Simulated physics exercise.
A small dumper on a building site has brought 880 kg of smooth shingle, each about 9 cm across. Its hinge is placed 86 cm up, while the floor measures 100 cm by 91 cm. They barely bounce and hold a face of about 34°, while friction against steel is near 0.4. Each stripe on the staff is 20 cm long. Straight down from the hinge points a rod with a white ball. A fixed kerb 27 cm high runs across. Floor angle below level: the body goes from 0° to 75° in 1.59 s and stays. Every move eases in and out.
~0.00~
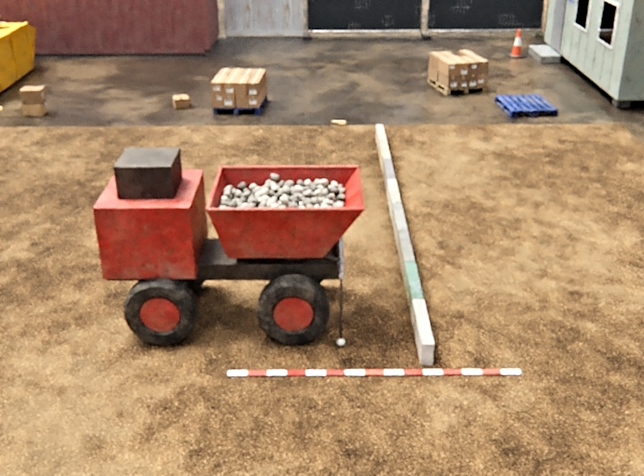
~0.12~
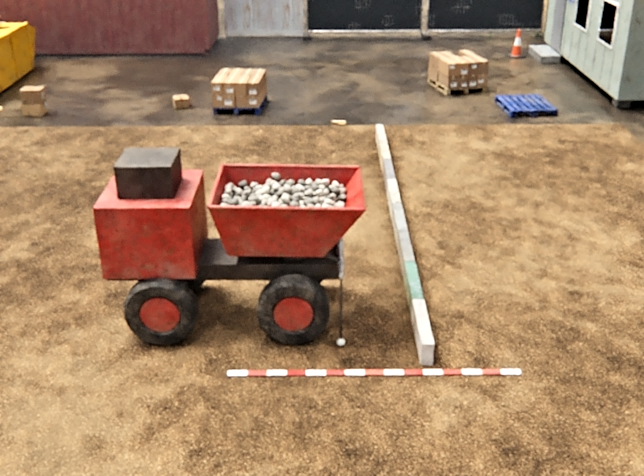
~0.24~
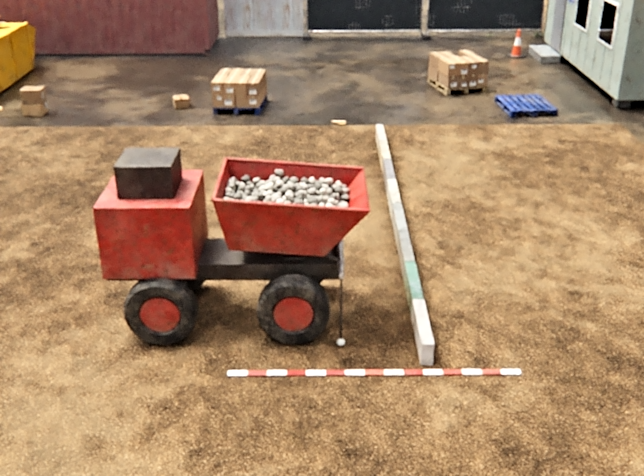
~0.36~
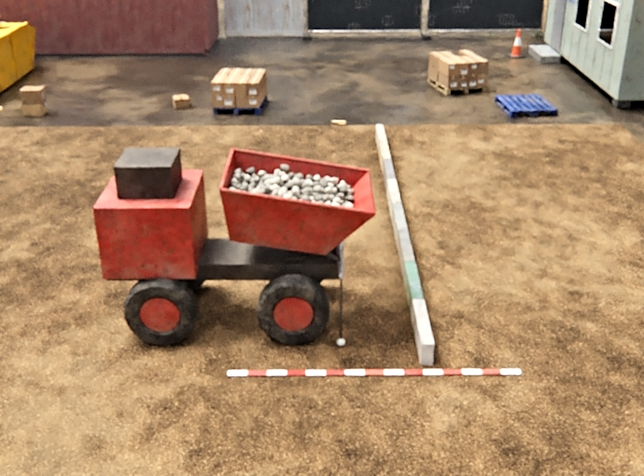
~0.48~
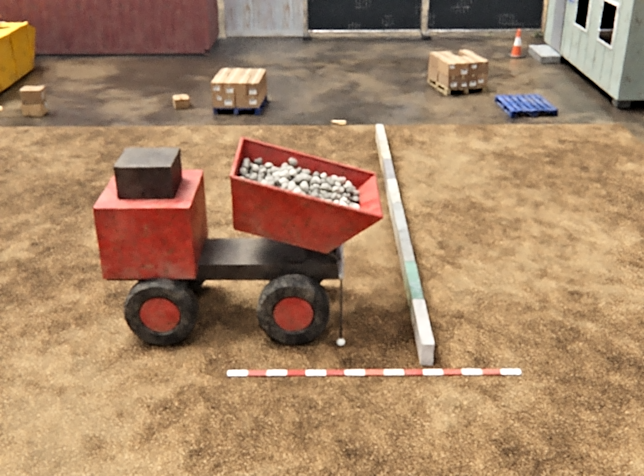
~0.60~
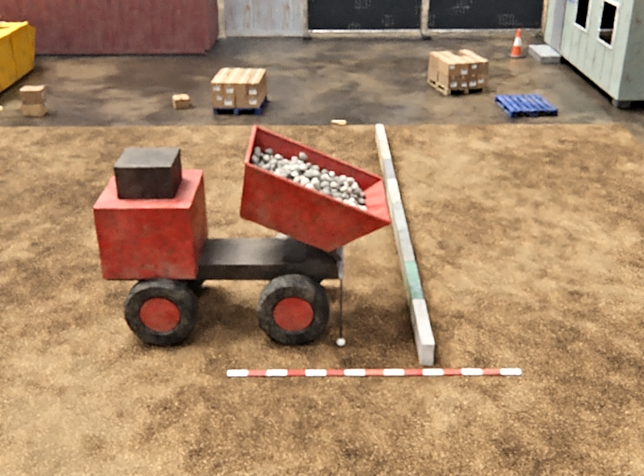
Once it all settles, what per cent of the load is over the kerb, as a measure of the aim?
Roughly 100 per cent is there once it settles.
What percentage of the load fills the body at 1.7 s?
It holds some 60 per cent.
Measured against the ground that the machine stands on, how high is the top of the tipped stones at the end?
About 38 cm above it.
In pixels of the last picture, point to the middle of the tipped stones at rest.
Their middle ends up near (471, 307).
After 1.2 s the floor is at 63°; 100 % in the body; the foremost stones are at (412, 234).
After 1.7 s the floor is at 75°; 61 % in the body, 3 % on this side of the kerb, 36 % over the kerb; the foremost stones are at (491, 315).
After 2.0 s the floor is at 75°; 28 % in the body, 2 % on this side of the kerb, 69 % over the kerb; the foremost stones are at (570, 317).
After 4.9 s the floor is at 75°; 0 % in the body, 100 % over the kerb; the foremost stones are past the picture's edge.
